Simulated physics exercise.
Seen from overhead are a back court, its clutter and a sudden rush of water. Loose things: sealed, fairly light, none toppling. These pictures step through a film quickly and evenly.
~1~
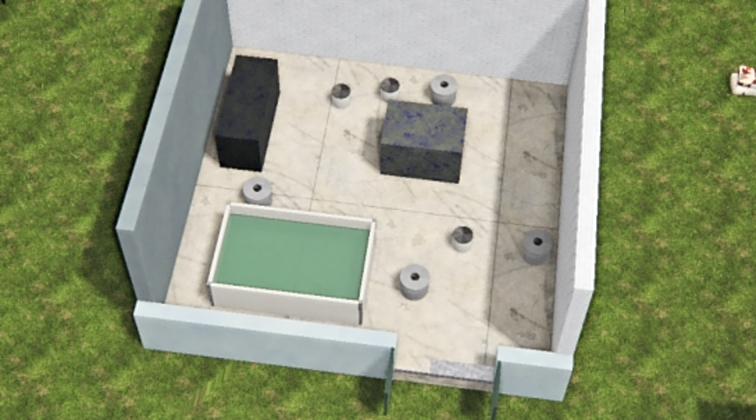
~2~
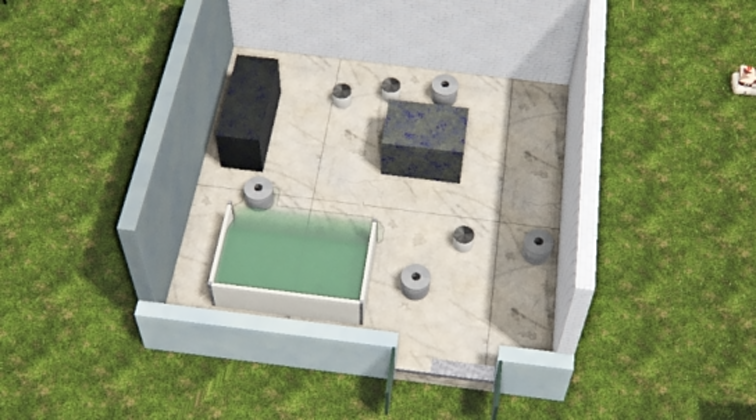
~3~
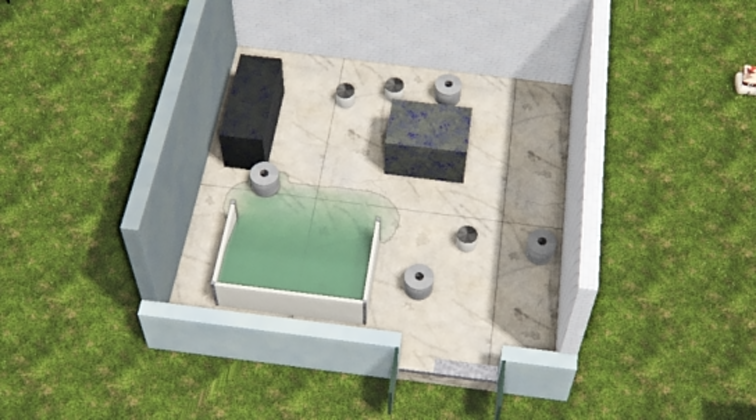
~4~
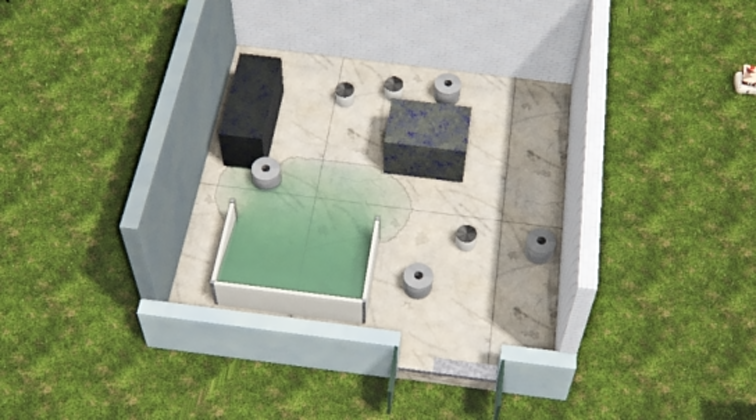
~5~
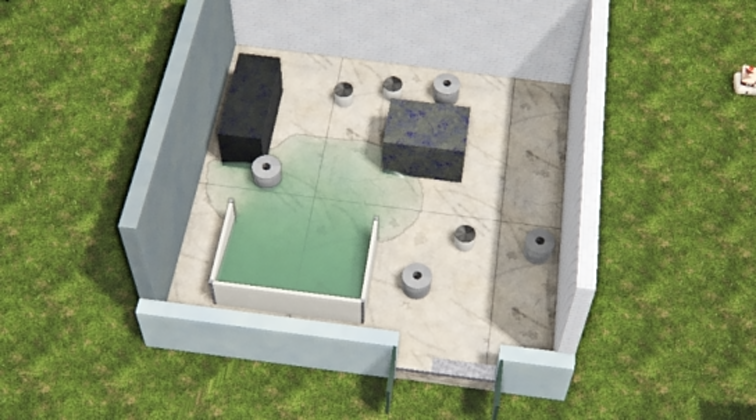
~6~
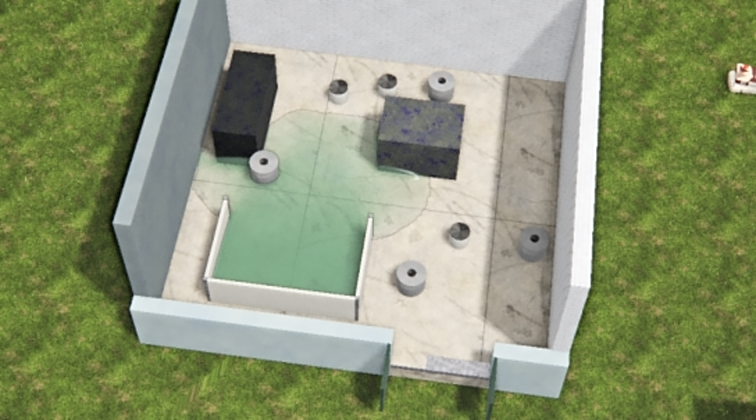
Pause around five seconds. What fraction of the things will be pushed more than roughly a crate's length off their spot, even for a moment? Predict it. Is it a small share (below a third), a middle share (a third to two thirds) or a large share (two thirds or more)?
A large share, two thirds or more.
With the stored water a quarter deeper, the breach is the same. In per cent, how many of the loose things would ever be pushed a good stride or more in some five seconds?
I'd put it near 70 percent.
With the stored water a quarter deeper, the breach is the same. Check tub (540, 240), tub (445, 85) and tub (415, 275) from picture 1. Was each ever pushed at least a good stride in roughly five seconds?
First one cleared the mark, second one cleared the mark, third one missed the mark.
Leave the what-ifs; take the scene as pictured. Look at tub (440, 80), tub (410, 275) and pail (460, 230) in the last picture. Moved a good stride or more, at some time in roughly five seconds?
Goes that far, short of that, short of that.
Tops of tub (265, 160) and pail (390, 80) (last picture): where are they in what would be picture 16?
They end up at about pixels (312, 54) and (443, 69).
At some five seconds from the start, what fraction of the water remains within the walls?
Estimate: Near 100 in a hundred.
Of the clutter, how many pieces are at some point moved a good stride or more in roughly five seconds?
The count is 5.
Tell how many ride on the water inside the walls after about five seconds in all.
That would be 4.
A moment on, 1 of 7 are well off their spots; 1 afloat.
Next, 3 of 7 are well off their spots; 2 afloat.
Later, 5 of 7 are well off their spots; 3 afloat.
In the end, 5 of 7 are well off their spots, and 5 have been at some point; 4 afloat.
